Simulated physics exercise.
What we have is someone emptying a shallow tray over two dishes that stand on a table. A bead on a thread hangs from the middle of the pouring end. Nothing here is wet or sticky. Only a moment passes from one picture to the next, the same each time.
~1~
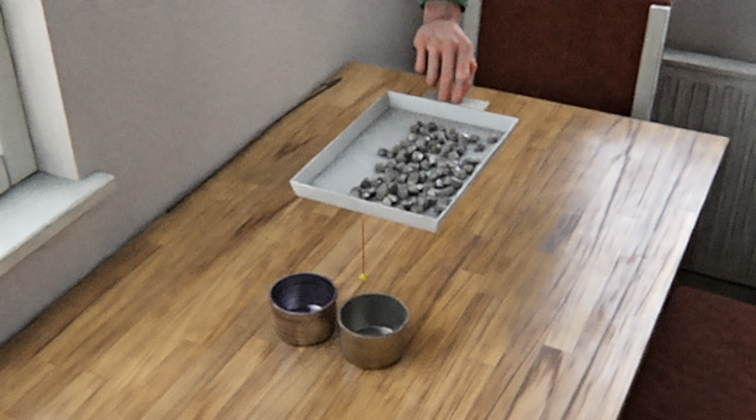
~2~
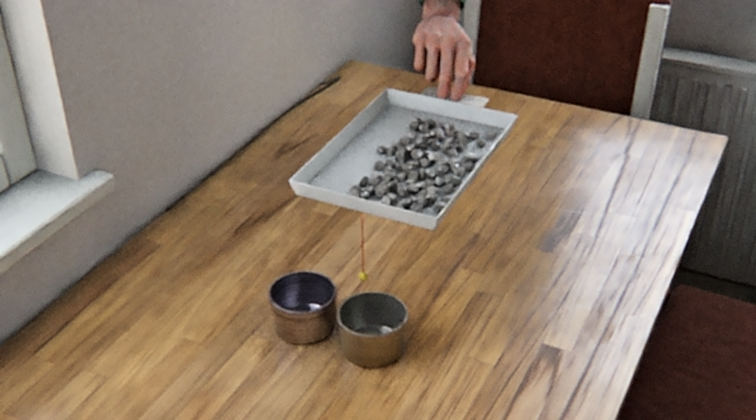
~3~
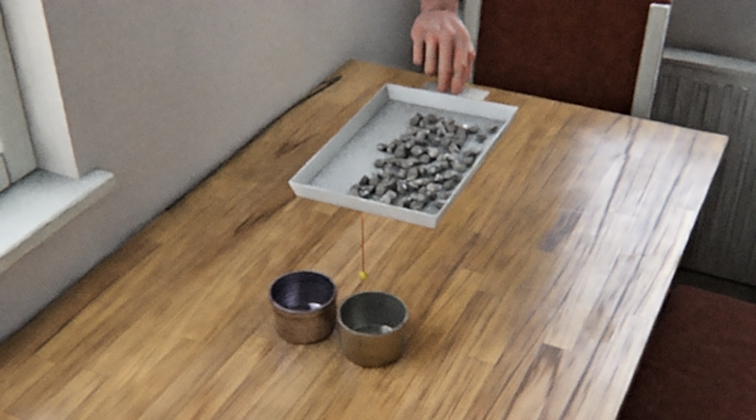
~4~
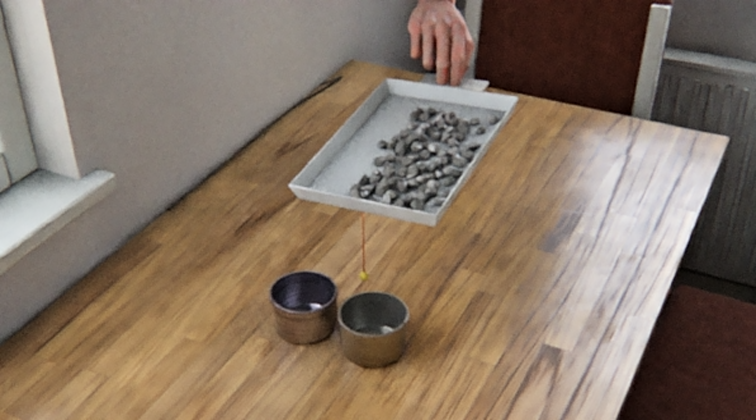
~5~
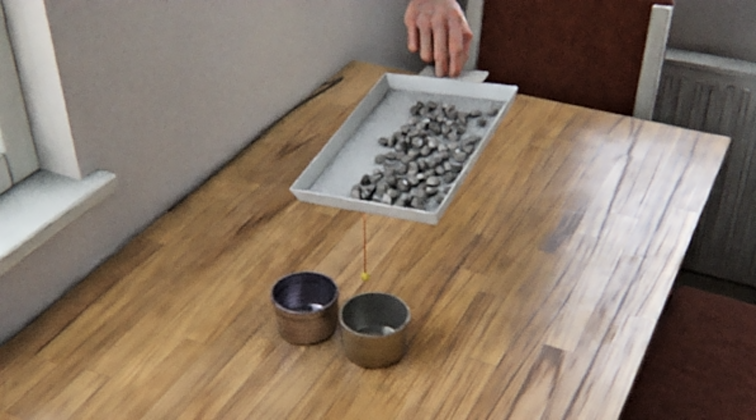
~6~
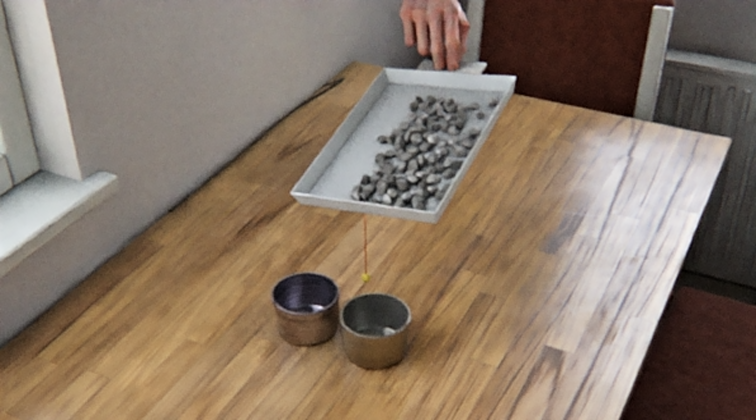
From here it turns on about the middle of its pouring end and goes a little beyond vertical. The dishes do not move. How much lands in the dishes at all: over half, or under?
The two hold less than half of the load.
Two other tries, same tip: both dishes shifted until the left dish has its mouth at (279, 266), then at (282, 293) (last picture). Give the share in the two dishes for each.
First some 70, then 10 per cent.
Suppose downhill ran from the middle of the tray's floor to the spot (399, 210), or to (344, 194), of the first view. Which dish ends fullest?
First right, then left.
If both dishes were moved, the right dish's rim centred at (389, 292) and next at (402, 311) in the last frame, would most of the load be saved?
At the first place most of it, at the second below a half.
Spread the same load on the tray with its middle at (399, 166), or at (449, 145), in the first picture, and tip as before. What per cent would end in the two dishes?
First some 50, then 40 per cent.
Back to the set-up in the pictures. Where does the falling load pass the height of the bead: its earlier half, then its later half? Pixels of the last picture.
Early half (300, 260), late half (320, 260).
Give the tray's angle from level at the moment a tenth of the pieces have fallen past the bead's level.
Roughly 75°.
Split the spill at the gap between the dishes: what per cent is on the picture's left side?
It comes to 90 per cent or so.
Soon, tray tipped steeply; nearly all on the tray; a stray few in the air.
A while on, tray tipped right over; about a third on the tray; a stray few in the right dish; a small part in the left dish; about a quarter outside both; about a quarter in the air.
Towards the end, tray tipped past a quarter turn; a stray few in the right dish; about a third in the left dish; about two thirds outside both.
Finally, tray tipped past a quarter turn; a stray few in the right dish; about a third in the left dish; about two thirds outside both.
